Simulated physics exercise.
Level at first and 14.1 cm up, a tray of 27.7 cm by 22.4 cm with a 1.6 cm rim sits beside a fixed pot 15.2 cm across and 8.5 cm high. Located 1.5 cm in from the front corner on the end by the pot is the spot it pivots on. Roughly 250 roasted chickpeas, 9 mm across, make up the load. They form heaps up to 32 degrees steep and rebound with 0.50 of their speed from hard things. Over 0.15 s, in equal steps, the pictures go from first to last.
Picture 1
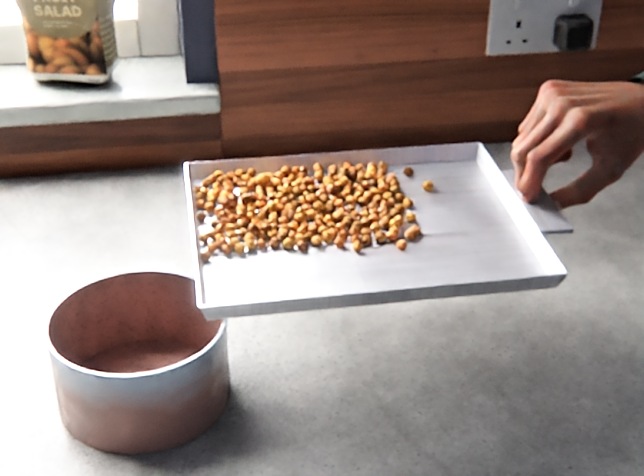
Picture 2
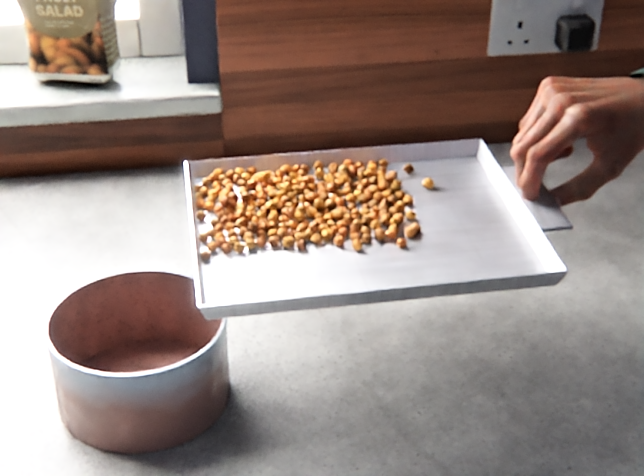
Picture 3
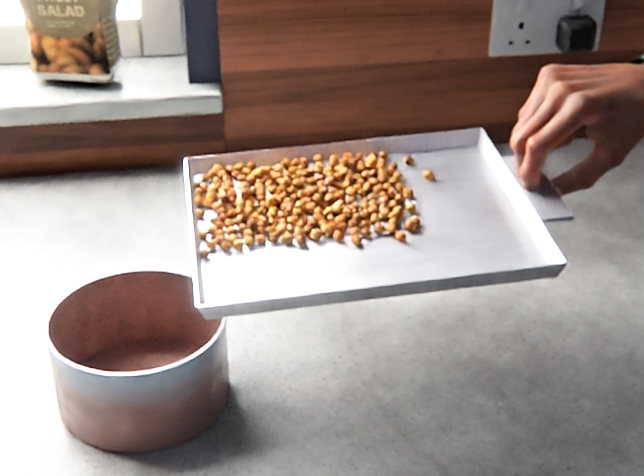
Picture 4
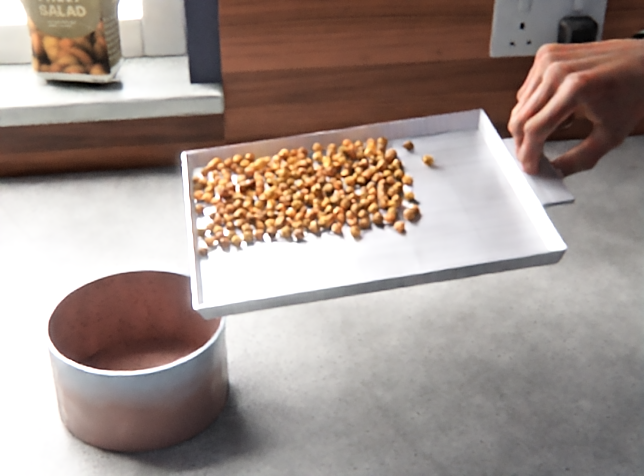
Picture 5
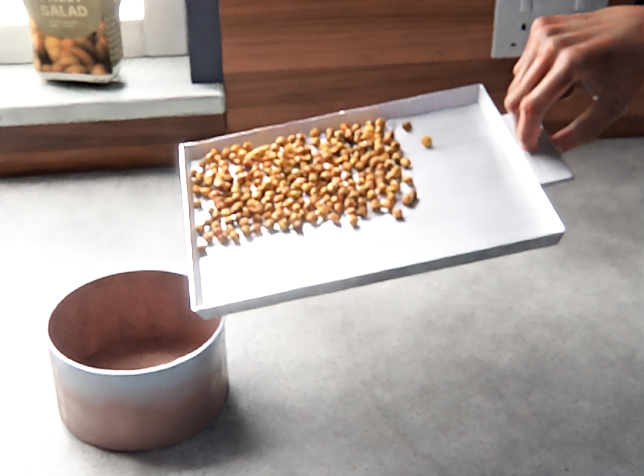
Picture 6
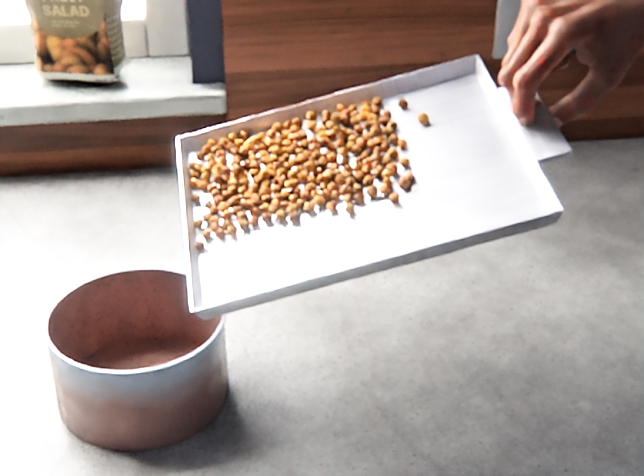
A white tray of roasted chickpeas started out level above a grey counter, then a hand raised its right end, slowly at first, leaving it slanted down toward the round pot on the left.
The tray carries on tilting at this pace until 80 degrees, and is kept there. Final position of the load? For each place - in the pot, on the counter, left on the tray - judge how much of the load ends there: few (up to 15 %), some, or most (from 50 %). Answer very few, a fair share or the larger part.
Pot: A fair share; counter: The larger part; tray: Very few.
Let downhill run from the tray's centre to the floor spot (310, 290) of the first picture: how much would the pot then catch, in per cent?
About 0 per cent.
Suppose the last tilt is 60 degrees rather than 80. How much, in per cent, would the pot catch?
That comes out at some 20 per cent.
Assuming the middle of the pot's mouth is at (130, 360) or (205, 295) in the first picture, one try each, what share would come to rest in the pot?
Close to 80 in a hundred, then close to 0 in a hundred.
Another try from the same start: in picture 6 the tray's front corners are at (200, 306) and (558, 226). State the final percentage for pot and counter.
You'd end with pot at 0 and counter at 95.
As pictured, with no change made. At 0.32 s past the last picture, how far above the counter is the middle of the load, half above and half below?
About 22 centimetres.
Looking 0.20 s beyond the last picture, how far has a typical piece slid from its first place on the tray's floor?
About 2 cm.
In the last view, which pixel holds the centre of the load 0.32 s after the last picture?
At that time the load is centred around (180, 173).
Then, 0.20 s after the last picture, tilt 50 degrees; the tray holds 100 %, the pot 0 %.
Then, 0.32 s after the last picture, tilt 71 degrees; the tray holds 100 %, the pot 0 %.
Then, 0.58 s after the last picture, tilt 80 degrees; the tray holds 10 %, the pot 20 %.
In the end, pot 30 %, counter 65 %, tray 5 %.
